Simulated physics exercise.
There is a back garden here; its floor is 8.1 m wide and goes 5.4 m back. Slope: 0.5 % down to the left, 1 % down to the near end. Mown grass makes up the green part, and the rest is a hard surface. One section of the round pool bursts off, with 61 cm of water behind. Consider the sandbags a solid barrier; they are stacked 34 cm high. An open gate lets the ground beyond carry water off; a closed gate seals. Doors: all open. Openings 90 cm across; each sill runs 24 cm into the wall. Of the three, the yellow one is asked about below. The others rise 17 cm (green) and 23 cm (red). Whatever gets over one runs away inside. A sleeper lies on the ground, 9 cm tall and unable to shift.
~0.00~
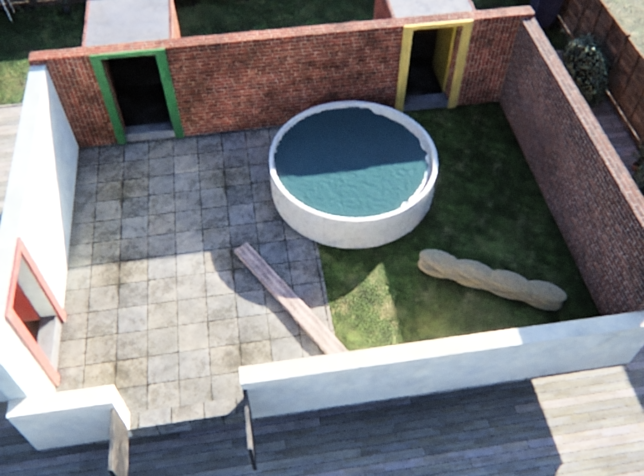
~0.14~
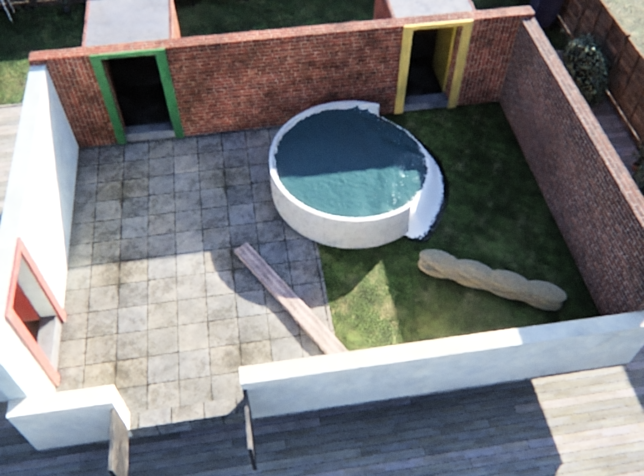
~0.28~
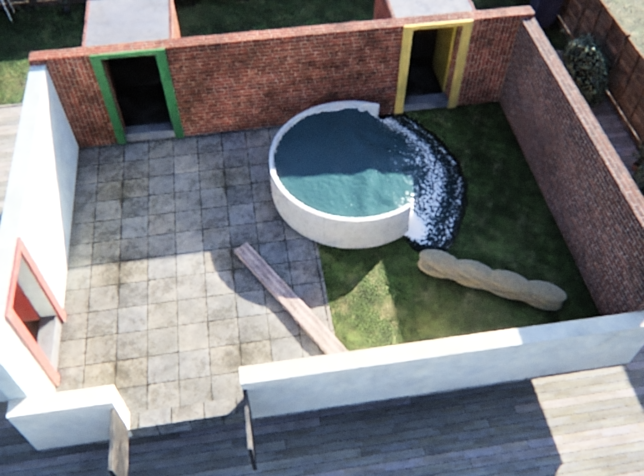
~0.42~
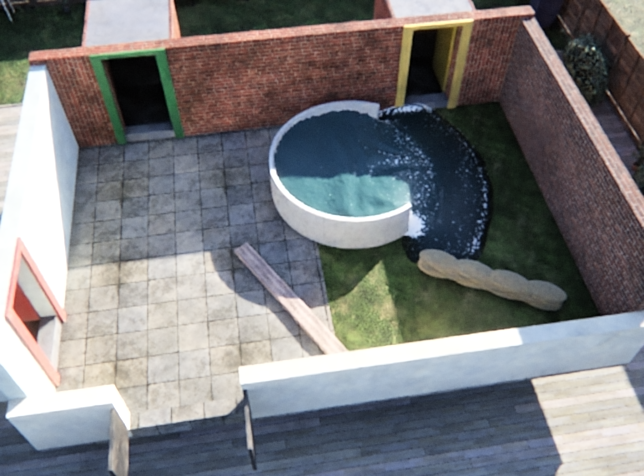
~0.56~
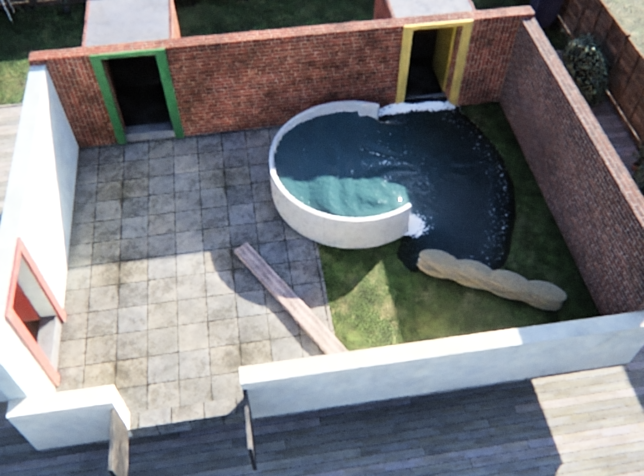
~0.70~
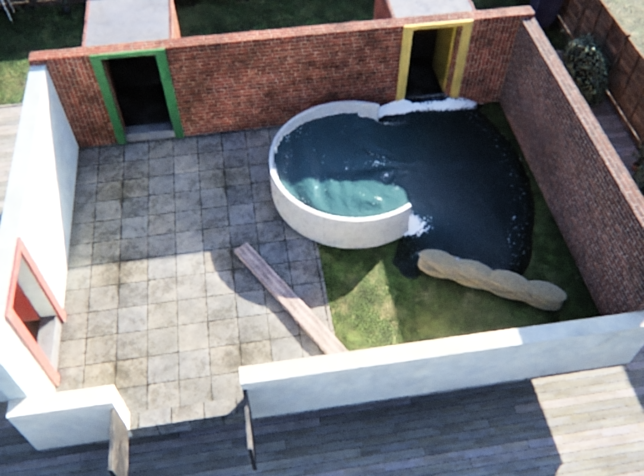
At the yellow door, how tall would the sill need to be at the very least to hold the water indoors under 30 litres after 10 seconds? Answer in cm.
The sill would need roughly 21 cm.
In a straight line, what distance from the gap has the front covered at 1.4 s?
Around 3.4 m from the gap.
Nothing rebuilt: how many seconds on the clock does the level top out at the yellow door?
About 2.8 seconds.
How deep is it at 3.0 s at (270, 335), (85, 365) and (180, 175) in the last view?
In that order: 0, 0 and 0 cm.
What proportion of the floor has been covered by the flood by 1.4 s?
Approximately 25 % of the floor.
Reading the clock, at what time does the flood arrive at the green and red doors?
It gets to green at 5.5 s, and to red at 8.5 s.
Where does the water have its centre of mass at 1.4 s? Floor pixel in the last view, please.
The centre of all the water is around (400, 182).
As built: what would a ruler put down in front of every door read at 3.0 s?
Reading in centimetres: Green = 0, red = 0, yellow = 27.
After 1.4 s water covers 25 % of the floor, deepest (40 cm) near (493, 108); 22 cm at the yellow door, 9 litres in over its 17 cm sill.
After 3.0 s water covers 30 % of the floor, deepest (36 cm) near (602, 343); 27 cm at the yellow door, 36 litres in over its 17 cm sill.
After 10.0 s water covers 90 % of the floor, deepest (17 cm) near (505, 282); 11 cm at the yellow door, 63 litres in over its 17 cm sill.
At the yellow door as built, the water arrived by 0.5 s and peaked near 28 cm at 2.8 s.
Run again over the same 10 s with other heights there, 65 litres in over 17.5 cm, 15 litres over 23.5 cm. The limit of 30 litres is kept from about 21 cm up.
